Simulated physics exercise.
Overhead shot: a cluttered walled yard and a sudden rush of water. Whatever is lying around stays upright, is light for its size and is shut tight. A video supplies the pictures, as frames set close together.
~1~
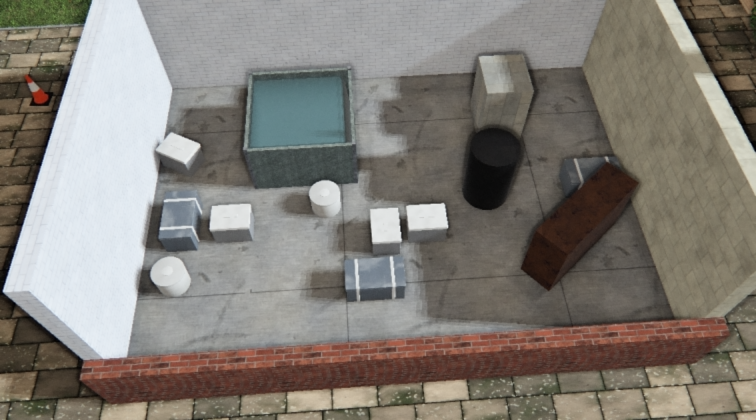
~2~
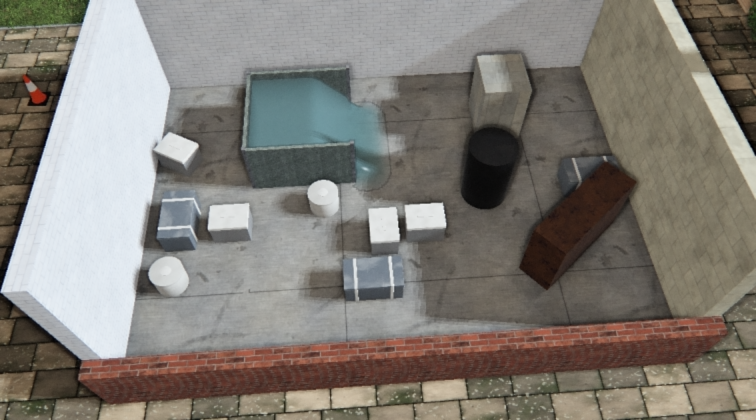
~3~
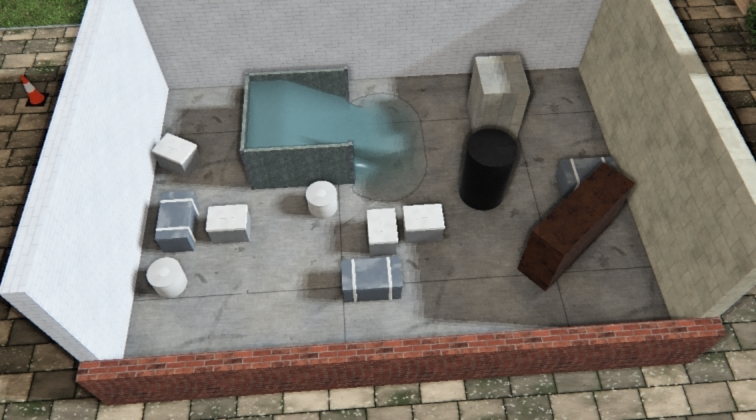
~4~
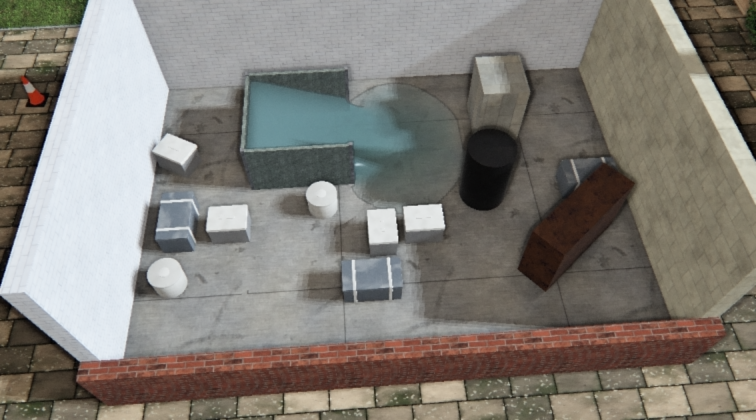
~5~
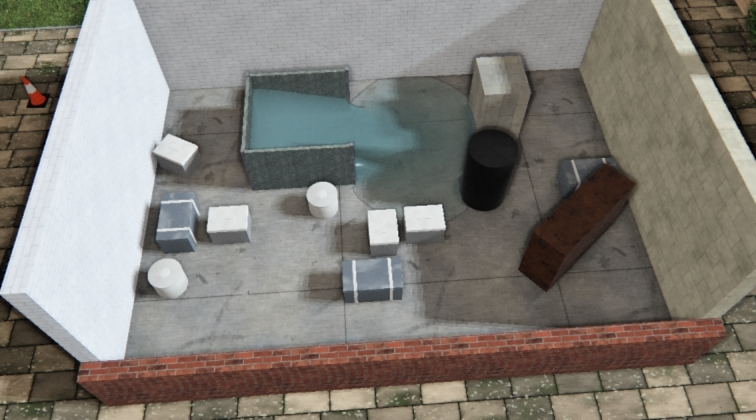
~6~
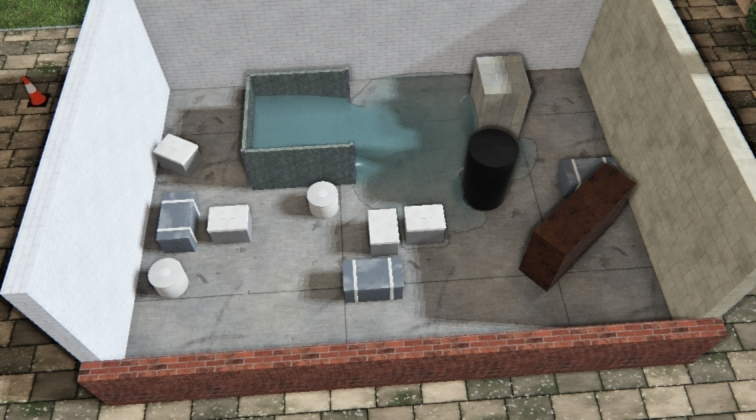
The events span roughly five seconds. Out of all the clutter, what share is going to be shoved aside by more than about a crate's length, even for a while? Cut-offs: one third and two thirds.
Under one third.
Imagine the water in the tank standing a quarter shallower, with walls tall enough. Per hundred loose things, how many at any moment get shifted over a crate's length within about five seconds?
Roughly 10 per cent of them.
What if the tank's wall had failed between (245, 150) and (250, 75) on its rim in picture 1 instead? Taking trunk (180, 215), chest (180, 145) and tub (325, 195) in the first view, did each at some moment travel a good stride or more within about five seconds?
Well, in order they come out as beyond that mark, beyond that mark and under that mark.
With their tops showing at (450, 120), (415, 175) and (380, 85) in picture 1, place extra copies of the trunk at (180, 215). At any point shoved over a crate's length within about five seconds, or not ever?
Taking them one at a time: Gets driven off, then gets driven off, then gets driven off.
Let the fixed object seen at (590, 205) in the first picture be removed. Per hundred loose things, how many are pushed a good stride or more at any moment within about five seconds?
Roughly 30 per cent.
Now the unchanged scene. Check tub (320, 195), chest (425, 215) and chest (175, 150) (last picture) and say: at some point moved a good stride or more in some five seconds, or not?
In the order given: Fell short, covered the distance, fell short.
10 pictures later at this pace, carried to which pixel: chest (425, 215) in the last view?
Close to (424, 262).
A moment on, 0 of 10 are well off their spots; 0 afloat.
Next, 1 of 10 are well off their spots; 1 afloat.
Later, 1 of 10 are well off their spots; 1 afloat.
In the end, 2 of 10 are well off their spots, and 2 have been at some point; 2 afloat.
